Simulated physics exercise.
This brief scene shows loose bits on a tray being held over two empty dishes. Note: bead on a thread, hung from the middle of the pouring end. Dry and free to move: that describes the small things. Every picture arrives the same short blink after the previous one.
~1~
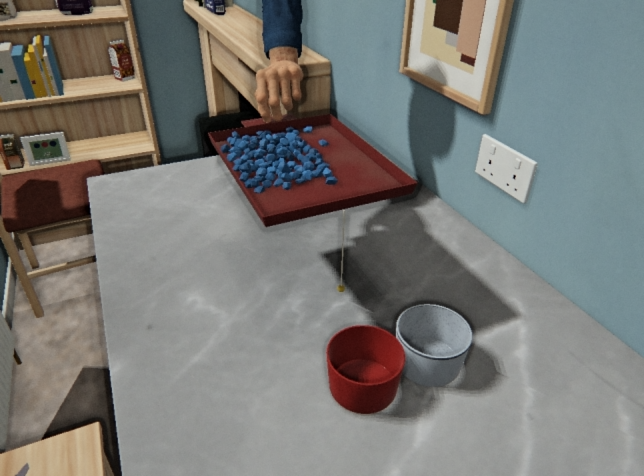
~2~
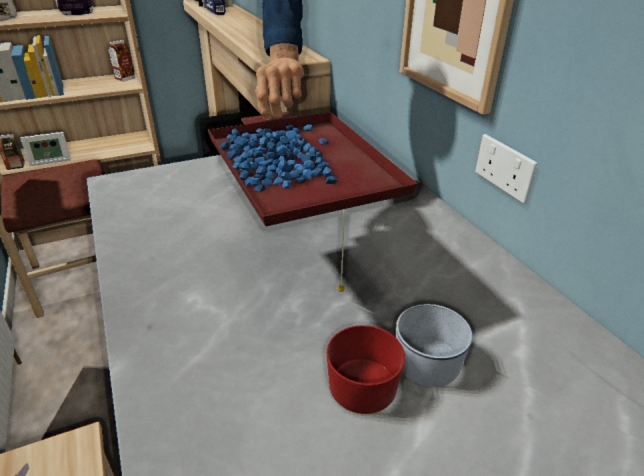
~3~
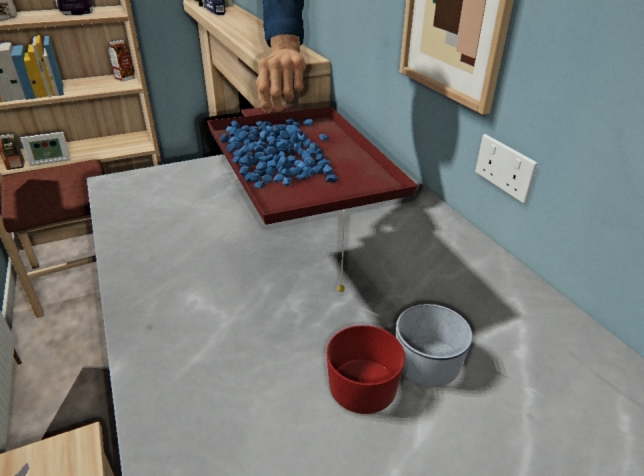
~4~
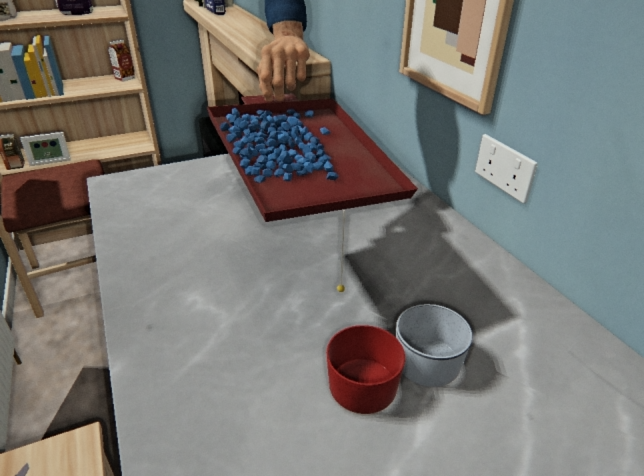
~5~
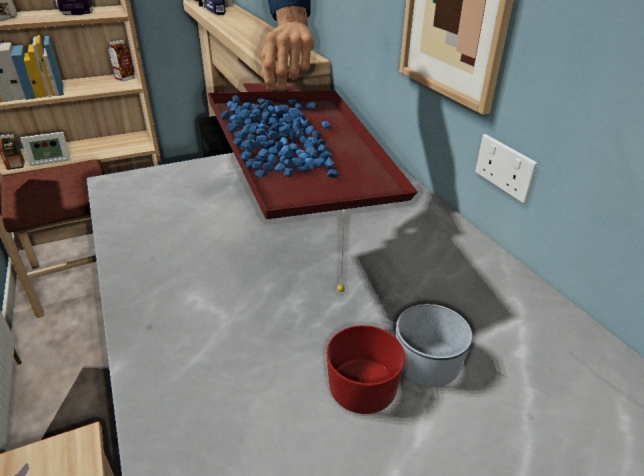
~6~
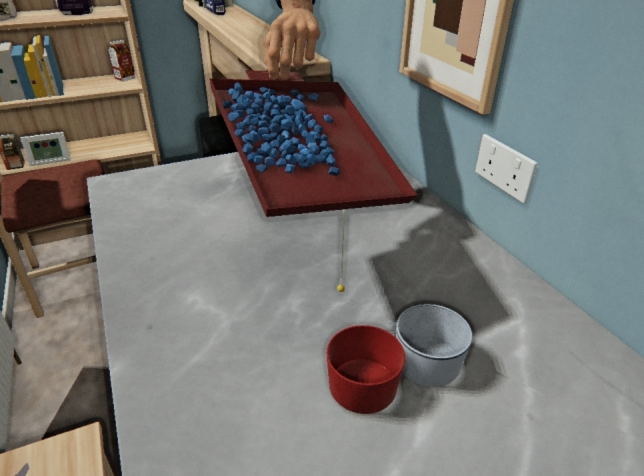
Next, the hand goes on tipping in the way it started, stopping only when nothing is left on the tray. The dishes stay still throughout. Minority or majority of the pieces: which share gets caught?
Most gets spilled.
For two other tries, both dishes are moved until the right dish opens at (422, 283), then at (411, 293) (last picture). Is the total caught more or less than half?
A majority, then a majority.
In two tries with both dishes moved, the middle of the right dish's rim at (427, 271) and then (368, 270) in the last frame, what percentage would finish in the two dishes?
Around 60 and around 20 per cent, in that order.
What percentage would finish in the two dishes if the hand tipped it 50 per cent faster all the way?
Roughly 10 percent.
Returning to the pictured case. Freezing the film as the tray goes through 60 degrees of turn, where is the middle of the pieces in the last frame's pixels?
(383, 187).
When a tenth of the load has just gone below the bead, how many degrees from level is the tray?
Roughly 70 degrees from level.
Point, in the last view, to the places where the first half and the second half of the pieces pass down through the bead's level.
At (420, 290) for the first part, then at (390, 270) for the others.
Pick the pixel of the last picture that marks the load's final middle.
Close to (411, 319) in the last view.
Just after the last frame, tray tipped steeply; the larger part on the tray; about a tenth in the air.
A moment on, tray tipped right over; roughly a quarter on the tray; about a tenth in the right dish; roughly two thirds outside both; about a tenth in the air.
Further on, tray tipped past a quarter turn; about a tenth in the right dish; almost all outside both.
When it is over, tray tipped past a quarter turn; not one in the left dish; about a tenth in the right dish; almost all outside both.
